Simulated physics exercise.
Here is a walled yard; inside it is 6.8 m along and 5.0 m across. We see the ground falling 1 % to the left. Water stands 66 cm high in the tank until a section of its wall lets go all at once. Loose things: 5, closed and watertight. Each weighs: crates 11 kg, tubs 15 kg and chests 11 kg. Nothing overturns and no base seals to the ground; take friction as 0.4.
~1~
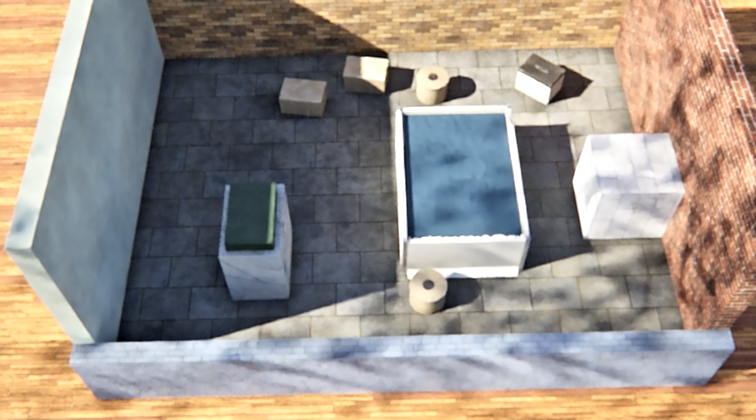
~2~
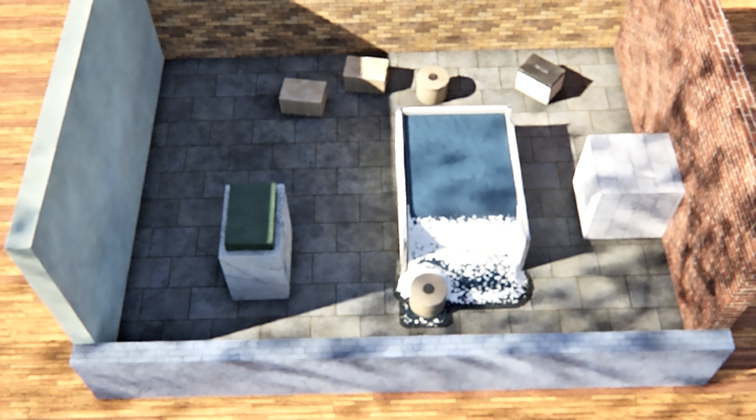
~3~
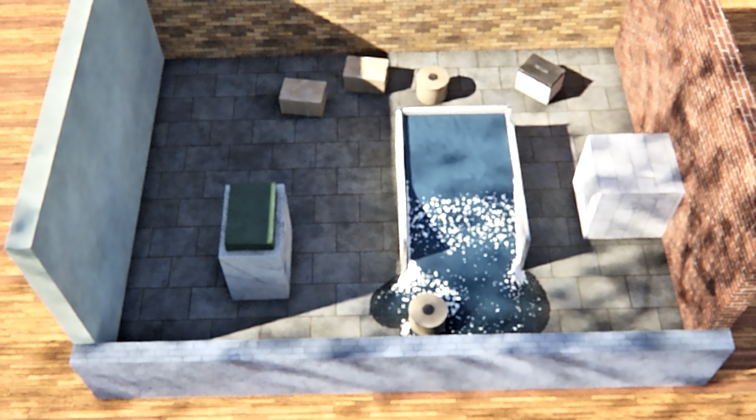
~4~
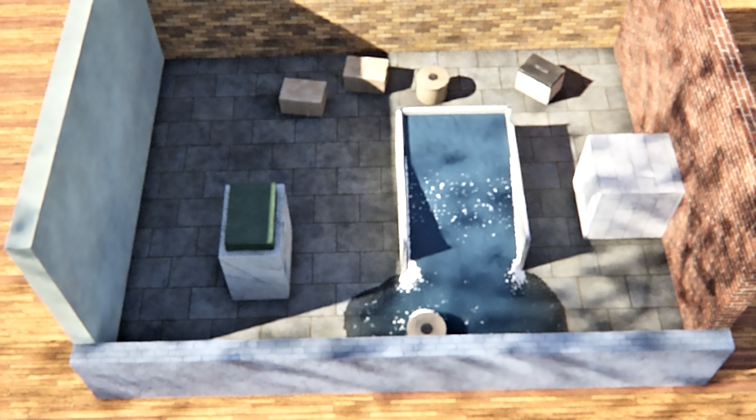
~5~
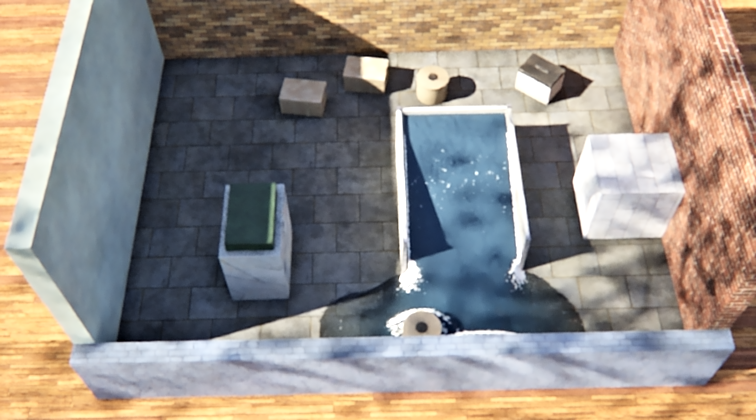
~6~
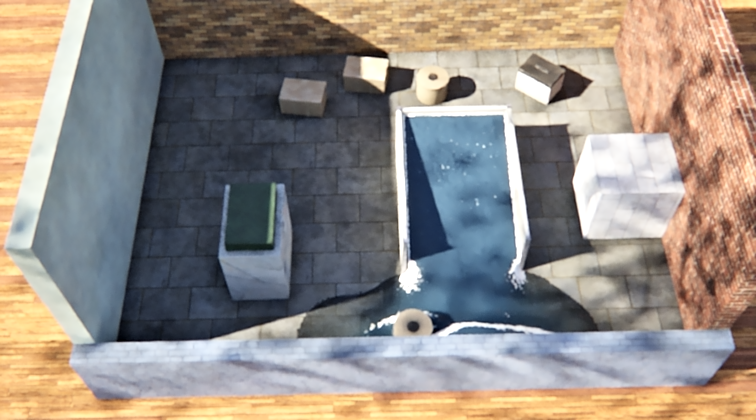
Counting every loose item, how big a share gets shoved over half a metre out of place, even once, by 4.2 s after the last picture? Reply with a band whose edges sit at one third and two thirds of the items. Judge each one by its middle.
Band: Under one third.
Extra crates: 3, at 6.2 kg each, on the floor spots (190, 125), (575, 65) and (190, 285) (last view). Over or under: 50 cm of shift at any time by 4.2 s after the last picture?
Order as listed: Beyond half a metre / inside half a metre / beyond half a metre.
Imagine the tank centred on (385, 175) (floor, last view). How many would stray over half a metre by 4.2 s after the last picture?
Then 1 of them would.
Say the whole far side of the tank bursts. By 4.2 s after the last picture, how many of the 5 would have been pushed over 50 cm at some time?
You'd get 4 in that case.
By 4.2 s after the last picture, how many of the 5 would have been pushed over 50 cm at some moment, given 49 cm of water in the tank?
I count 1 of them in that case.
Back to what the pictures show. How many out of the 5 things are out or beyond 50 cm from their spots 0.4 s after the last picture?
At that moment it comes to 1.
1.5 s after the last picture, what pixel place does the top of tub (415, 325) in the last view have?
It ends up close to (266, 301).
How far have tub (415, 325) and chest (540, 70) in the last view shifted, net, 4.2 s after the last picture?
Shifts in order: 400 cm; 20 cm.
Then, 0.4 s after the last picture 1 of 5 are over 50 cm from their spots; 1 afloat.
Then, 1.5 s after the last picture 1 of 5 are over 50 cm from their spots; 0 afloat.
Then, 2.8 s after the last picture 1 of 5 are over 50 cm from their spots; 1 afloat.
Then, 4.2 s after the last picture 1 of 5 are over 50 cm from their spots, and 1 have been at some point; 0 afloat.
